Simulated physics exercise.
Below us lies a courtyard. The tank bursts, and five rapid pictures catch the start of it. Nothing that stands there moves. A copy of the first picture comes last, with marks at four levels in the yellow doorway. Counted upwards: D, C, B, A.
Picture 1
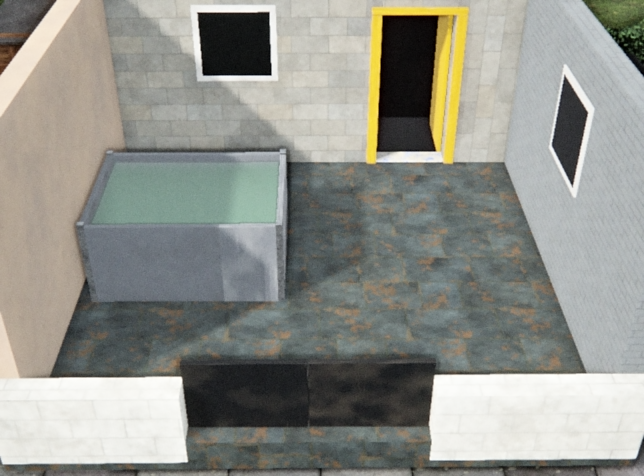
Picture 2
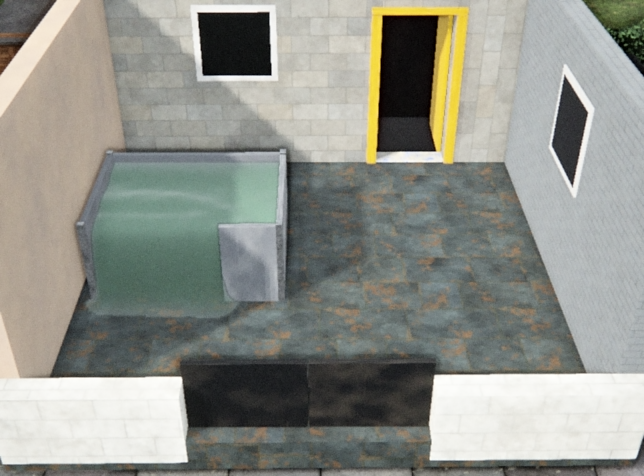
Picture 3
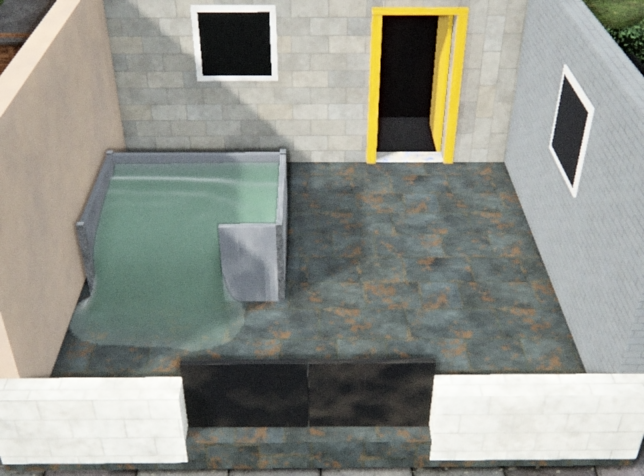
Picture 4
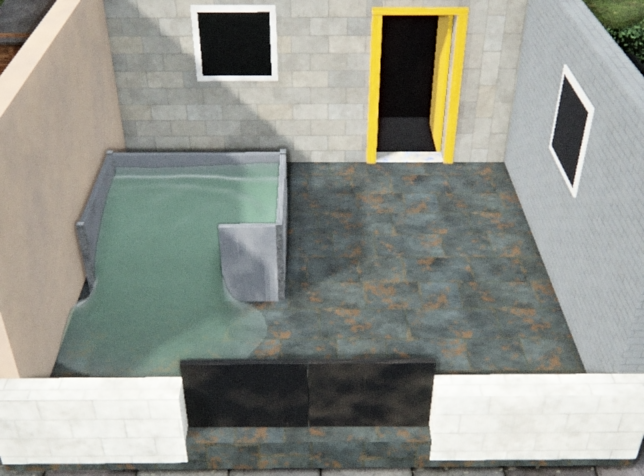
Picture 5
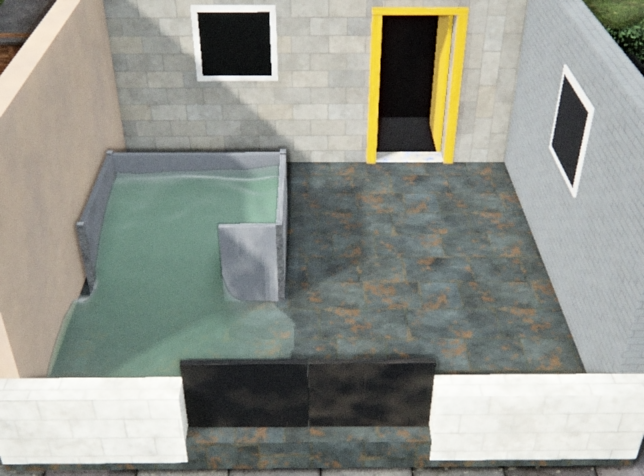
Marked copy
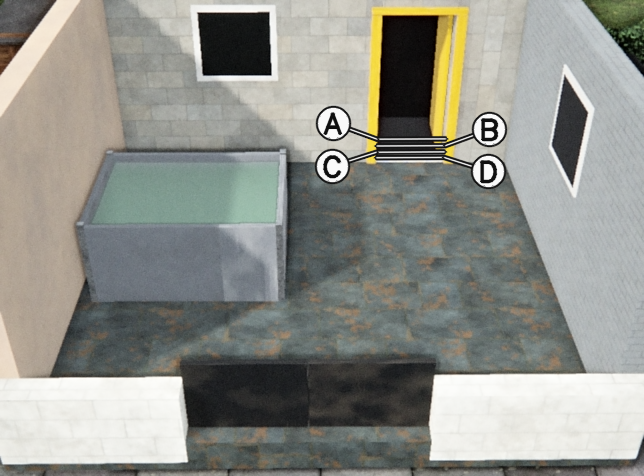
In a walled courtyard with a yellow doorway and a dark gate, greenish water sits in a grey tank at left, then pours through an opening in its front and spreads across the dark paving toward the front wall and rightward.
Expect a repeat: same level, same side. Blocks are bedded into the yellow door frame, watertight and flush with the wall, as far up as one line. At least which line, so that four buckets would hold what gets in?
C will do.
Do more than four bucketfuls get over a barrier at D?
Yes.
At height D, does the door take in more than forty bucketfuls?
No, it does not.
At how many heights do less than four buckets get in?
Three of them.
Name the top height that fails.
It is D.
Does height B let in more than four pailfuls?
No, that is safe.
On the marked copy, A at (411, 139); B at (411, 145); C at (410, 152); D at (410, 157); from the bottom up D, C, B, A.
If A is chosen, nothing gets over.
If B is chosen, nothing gets over.
If C is chosen, a splash gets over, under a bucket.
If D is chosen, about 12 bucketfuls get in.
